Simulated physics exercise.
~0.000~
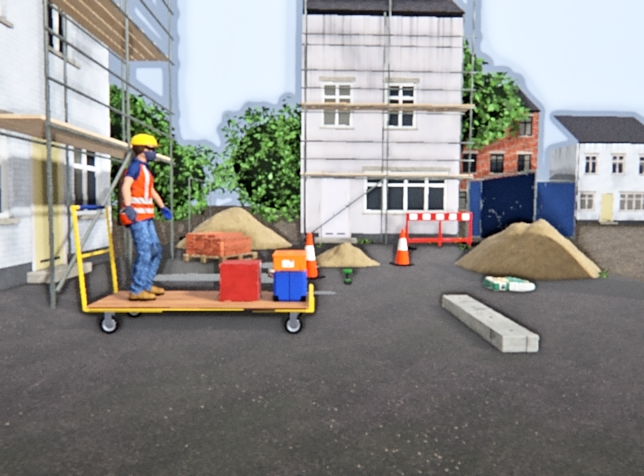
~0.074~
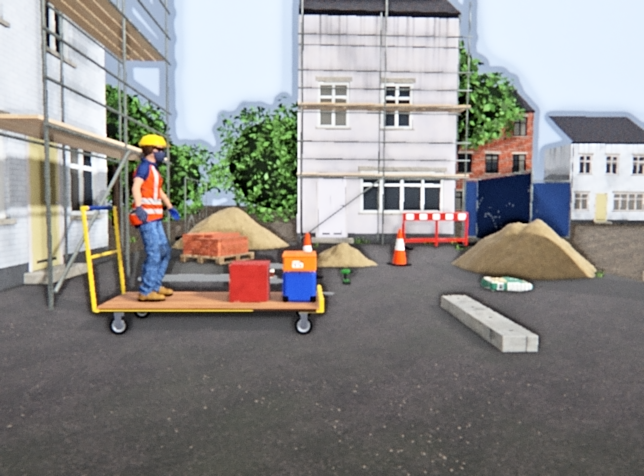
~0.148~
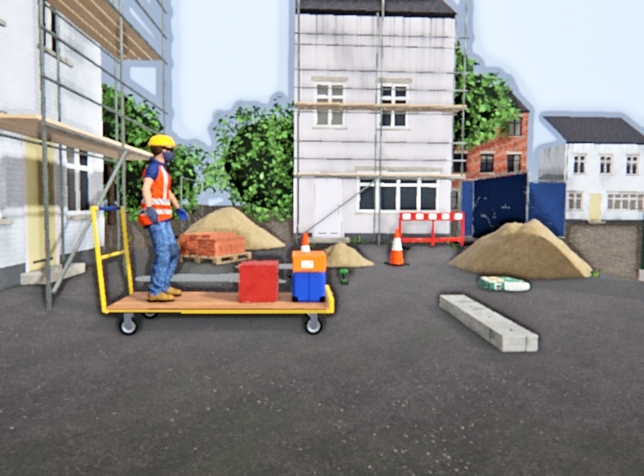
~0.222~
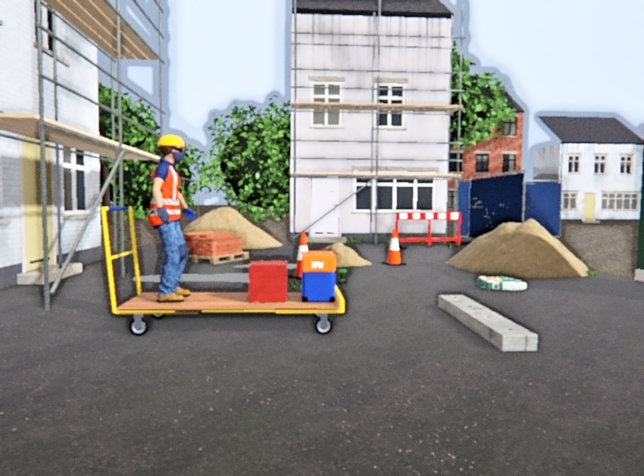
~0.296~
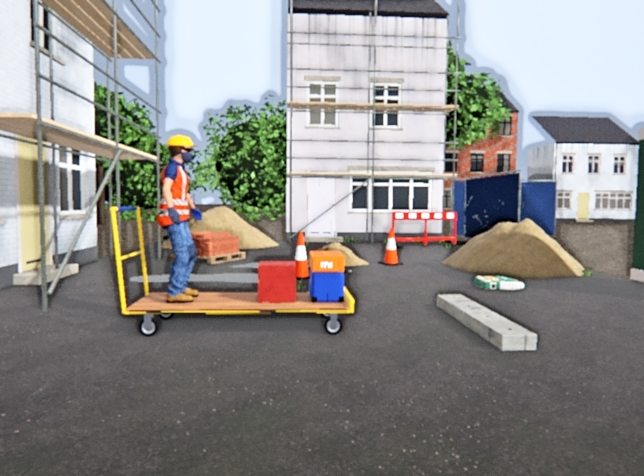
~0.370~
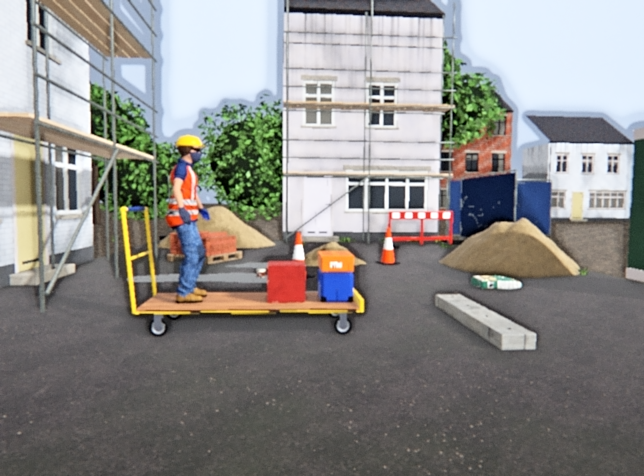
A yellow-framed flatbed trolley rolls slowly and steadily rightward across a dark tarmac building yard, seen side-on from a little distance, while the background shifts slightly left. A figure in a yellow helmet, orange vest and blue jeans stands at its left end, behind a red box and an orange-and-blue tote. Behind are scaffolded white houses, bricks, sand heaps and cones, with a pale concrete block lying at right.
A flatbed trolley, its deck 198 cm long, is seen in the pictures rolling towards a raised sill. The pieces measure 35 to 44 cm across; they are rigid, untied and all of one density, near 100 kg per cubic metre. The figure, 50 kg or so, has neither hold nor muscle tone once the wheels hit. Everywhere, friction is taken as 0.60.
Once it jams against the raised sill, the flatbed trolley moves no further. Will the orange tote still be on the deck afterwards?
Outcome: On.
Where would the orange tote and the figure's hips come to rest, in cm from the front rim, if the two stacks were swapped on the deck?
You'd see orange sitting 50 cm back from the rim and the hips 140 cm back.
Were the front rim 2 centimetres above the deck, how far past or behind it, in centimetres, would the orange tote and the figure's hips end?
Orange 10 behind, hips 140 behind.
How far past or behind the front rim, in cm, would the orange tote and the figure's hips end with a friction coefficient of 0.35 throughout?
Then the orange one ends up 10 cm beyond the rim while the hips stay 130 cm back from it.
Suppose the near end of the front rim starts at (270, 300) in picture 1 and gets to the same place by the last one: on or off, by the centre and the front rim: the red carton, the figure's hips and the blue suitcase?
In that case red on, hips on, blue on.
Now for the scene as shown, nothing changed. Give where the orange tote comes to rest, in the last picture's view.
At about (466, 261).
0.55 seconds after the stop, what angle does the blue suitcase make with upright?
It leans roughly 0° away from upright.
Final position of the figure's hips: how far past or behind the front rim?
Around 140 cm back from the rim.
The wheels strike at 1.32 s.
After 1.87 s the orange tote is 7 cm behind the rim, tilted 0°, near (465, 261) in the last picture's view.
After 2.32 s the orange tote is 7 cm behind the rim, tilted 0°, near (466, 261) in the last picture's view.
When all is still (3.1 s), nothing is past the rim; behind it, orange tote, blue suitcase, red carton and the figure's hips.
